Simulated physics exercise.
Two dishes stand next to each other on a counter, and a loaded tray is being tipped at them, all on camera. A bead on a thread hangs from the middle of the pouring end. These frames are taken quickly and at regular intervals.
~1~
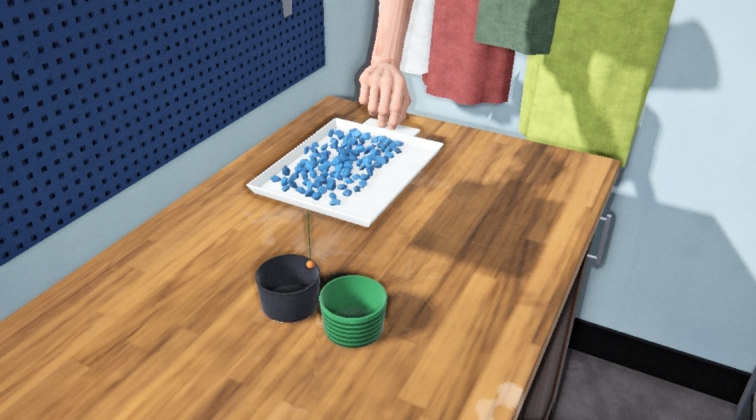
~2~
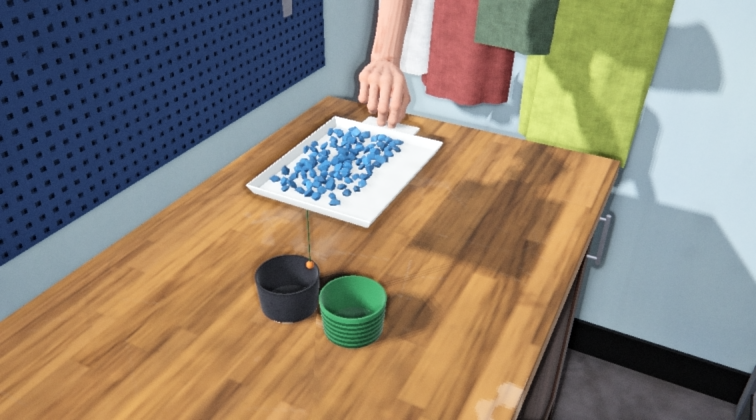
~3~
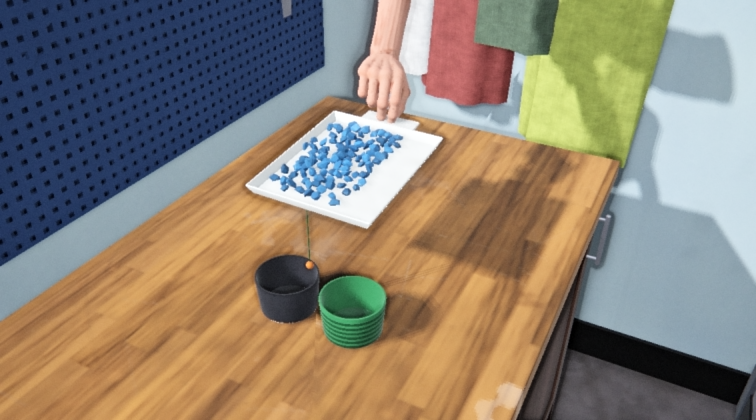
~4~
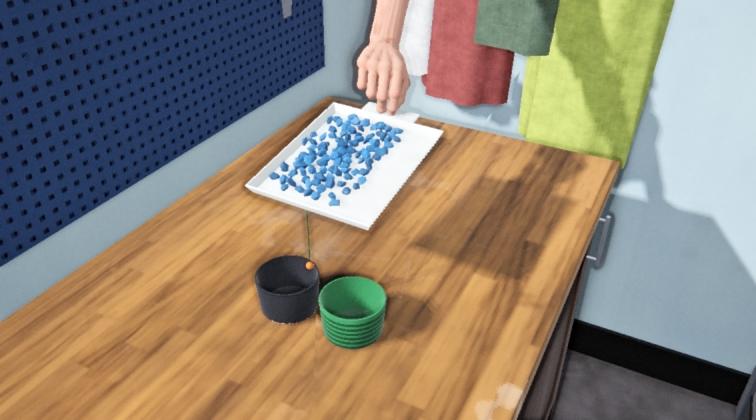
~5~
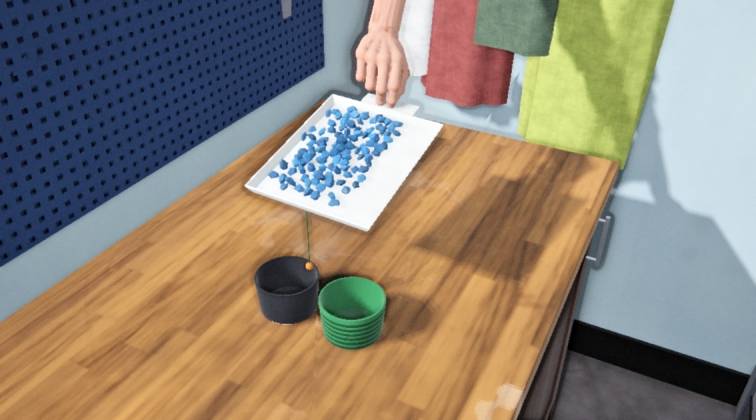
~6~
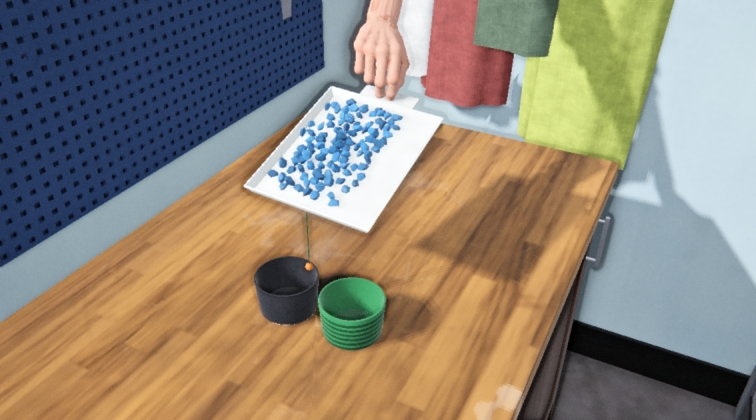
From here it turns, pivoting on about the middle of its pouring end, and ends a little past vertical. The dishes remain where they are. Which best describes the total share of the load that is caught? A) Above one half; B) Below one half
Above one half.
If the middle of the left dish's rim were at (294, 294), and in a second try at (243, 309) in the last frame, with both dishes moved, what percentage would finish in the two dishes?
80 %, then 0 %.
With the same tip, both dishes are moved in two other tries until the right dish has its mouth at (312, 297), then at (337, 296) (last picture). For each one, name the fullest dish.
For the first placement, the right-side one; for the second placement, the right-side one.
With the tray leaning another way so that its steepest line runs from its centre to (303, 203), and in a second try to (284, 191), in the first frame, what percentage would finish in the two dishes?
Roughly 40 % in the first case and 30 % in the second.
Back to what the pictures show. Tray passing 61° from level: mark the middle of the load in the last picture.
The middle of the load sits near (327, 216).
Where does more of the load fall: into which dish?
That would be the right of the two, then.
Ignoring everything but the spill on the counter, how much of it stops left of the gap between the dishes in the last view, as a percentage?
That's about 60 per cent of the spill.
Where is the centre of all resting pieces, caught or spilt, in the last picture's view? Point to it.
The centre comes to rest near (336, 328).
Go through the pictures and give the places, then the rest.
The first picture shows corners of the pouring end at (254, 184) and (368, 218), level; middle of the load at (342, 159), aquarium stones; left dish at (271, 305); right dish at (337, 330); bead on its thread at (311, 264).
The second picture shows corners of the pouring end at (253, 184) and (367, 218), level; middle of the load at (342, 159).
The third picture shows corners of the pouring end at (253, 184) and (367, 220), tipped barely, lowest at the right corner; middle of the load at (341, 156).
The fourth picture shows corners of the pouring end at (252, 184) and (367, 222), tipped a little, lowest at the right corner; middle of the load at (341, 152).
The fifth picture shows corners of the pouring end at (252, 184) and (366, 223), tipped a little, lowest at the right corner; middle of the load at (340, 148).
The sixth picture shows corners of the pouring end at (251, 184) and (366, 225), tipped clearly, lowest at the right corner; middle of the load at (339, 145); left dish at (270, 307); right dish at (336, 332).
Soon after the last picture, tray tipped steeply; about two thirds on the tray; a small part in the right dish; a stray few in the left dish; a stray few outside both; about a quarter in the air.
A little later, tray tipped past a quarter turn; about half in the right dish; about a quarter in the left dish; about a quarter outside both; a stray few in the air.
Later still, tray tipped past a quarter turn; about half in the right dish; about a quarter in the left dish; about a third outside both.
At rest, tray tipped past a quarter turn; about half in the right dish; about a quarter in the left dish; about a third outside both.
